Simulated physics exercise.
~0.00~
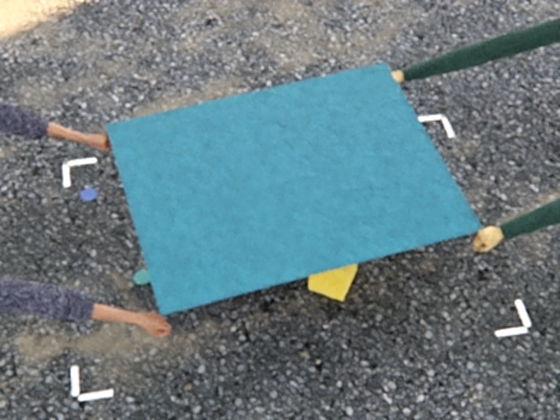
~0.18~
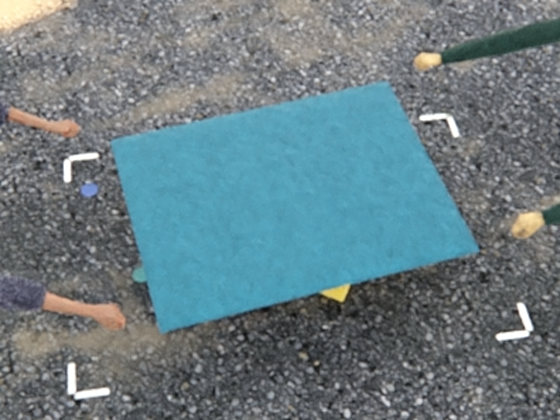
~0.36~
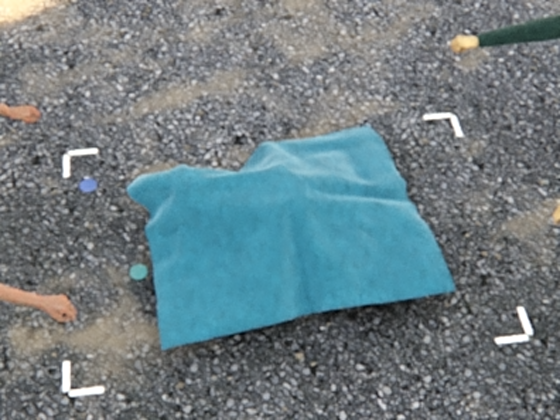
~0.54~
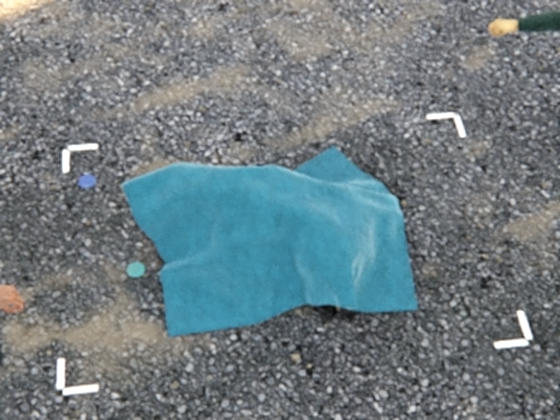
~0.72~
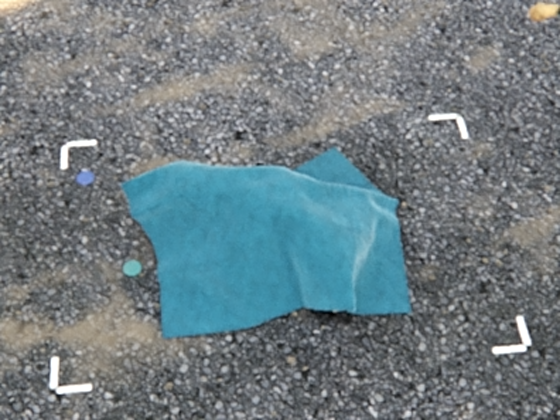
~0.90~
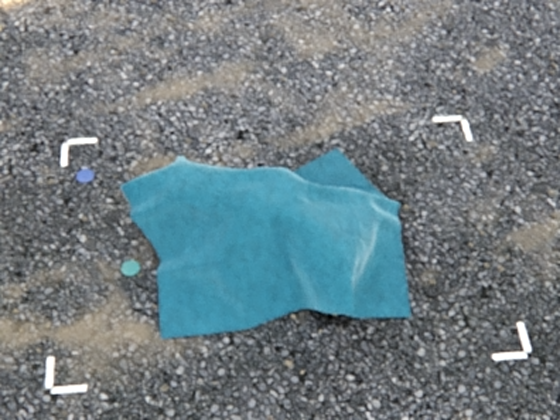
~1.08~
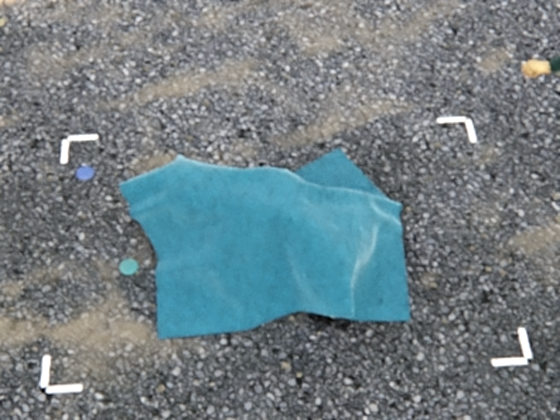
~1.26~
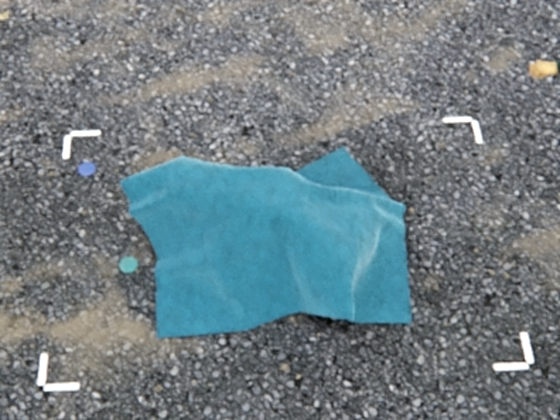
The video shows two pairs of hands holding a teal cloth level above gravel marked by white corner brackets, then letting go and withdrawing as it drops. It settles creased and folded over hidden objects, leaving a small blue disc and a teal disc uncovered to its left.
